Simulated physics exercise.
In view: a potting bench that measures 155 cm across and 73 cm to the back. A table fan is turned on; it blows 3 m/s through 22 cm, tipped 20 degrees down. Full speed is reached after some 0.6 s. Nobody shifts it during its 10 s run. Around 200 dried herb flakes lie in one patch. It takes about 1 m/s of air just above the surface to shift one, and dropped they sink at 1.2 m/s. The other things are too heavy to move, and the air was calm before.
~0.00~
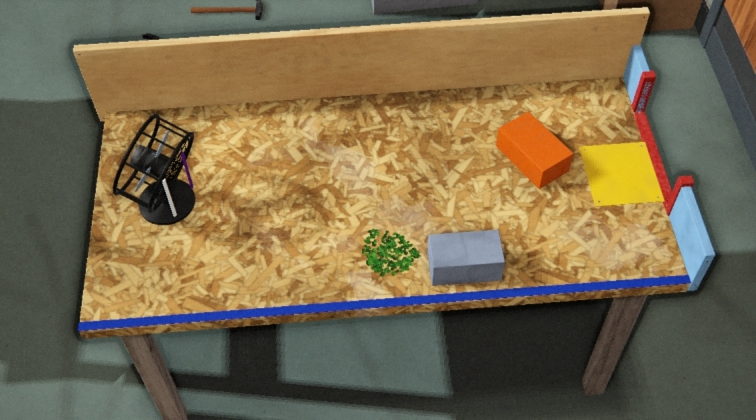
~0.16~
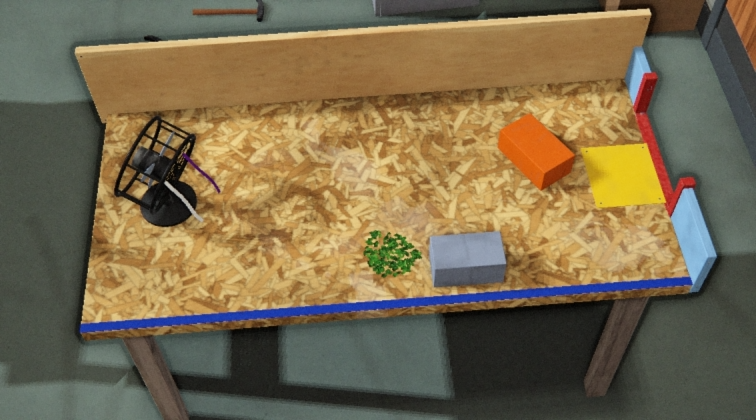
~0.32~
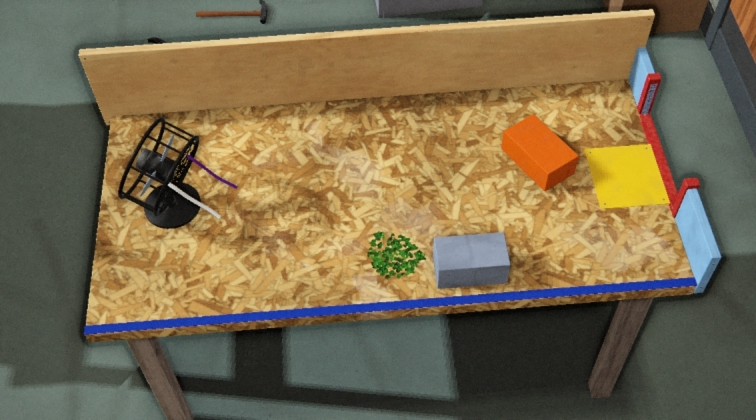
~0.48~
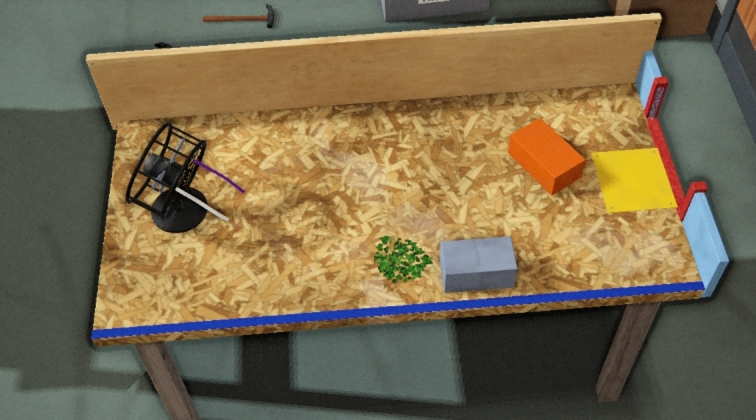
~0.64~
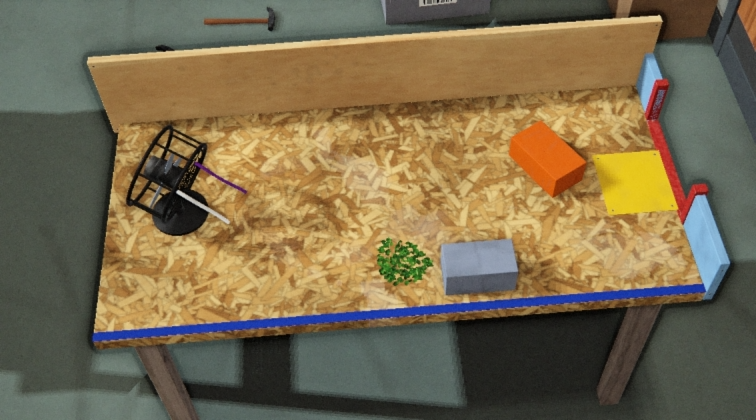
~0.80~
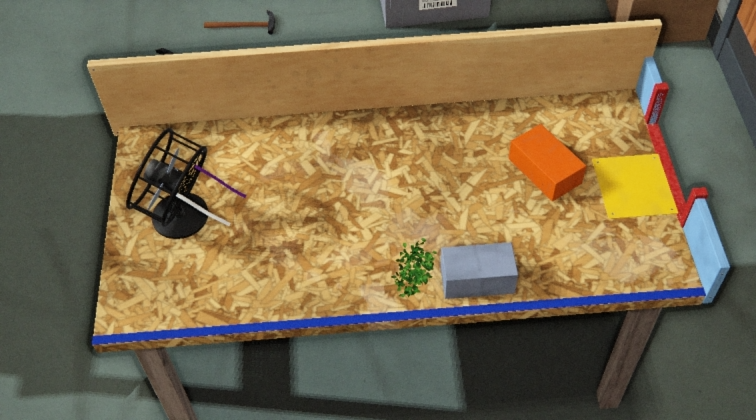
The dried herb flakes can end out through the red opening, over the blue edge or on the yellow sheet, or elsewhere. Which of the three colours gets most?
It is blue that takes the most.
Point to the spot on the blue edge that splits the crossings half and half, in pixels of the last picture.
At about (456, 316).
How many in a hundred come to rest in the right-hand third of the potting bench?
Some 0 per cent.
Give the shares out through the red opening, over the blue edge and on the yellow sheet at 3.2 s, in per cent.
About 10 % red, 80 % blue, 0 % yellow.
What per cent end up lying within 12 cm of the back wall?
Near 0 %.
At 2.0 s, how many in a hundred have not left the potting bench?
Some 10 per cent.
After 2.0 s, 8 % are out through the red opening, 82 % over the blue edge and 0 % on the yellow sheet; 84 % have settled or left.
After 3.2 s, 11 % are out through the red opening, 84 % over the blue edge and 0 % on the yellow sheet; 92 % have settled or left.
After 5.5 s, 12 % are out through the red opening, 85 % over the blue edge and 0 % on the yellow sheet; 97 % have settled or left.
After 10.0 s, at the end, 13 % are out through the red opening, 86 % over the blue edge and 0 % on the yellow sheet.
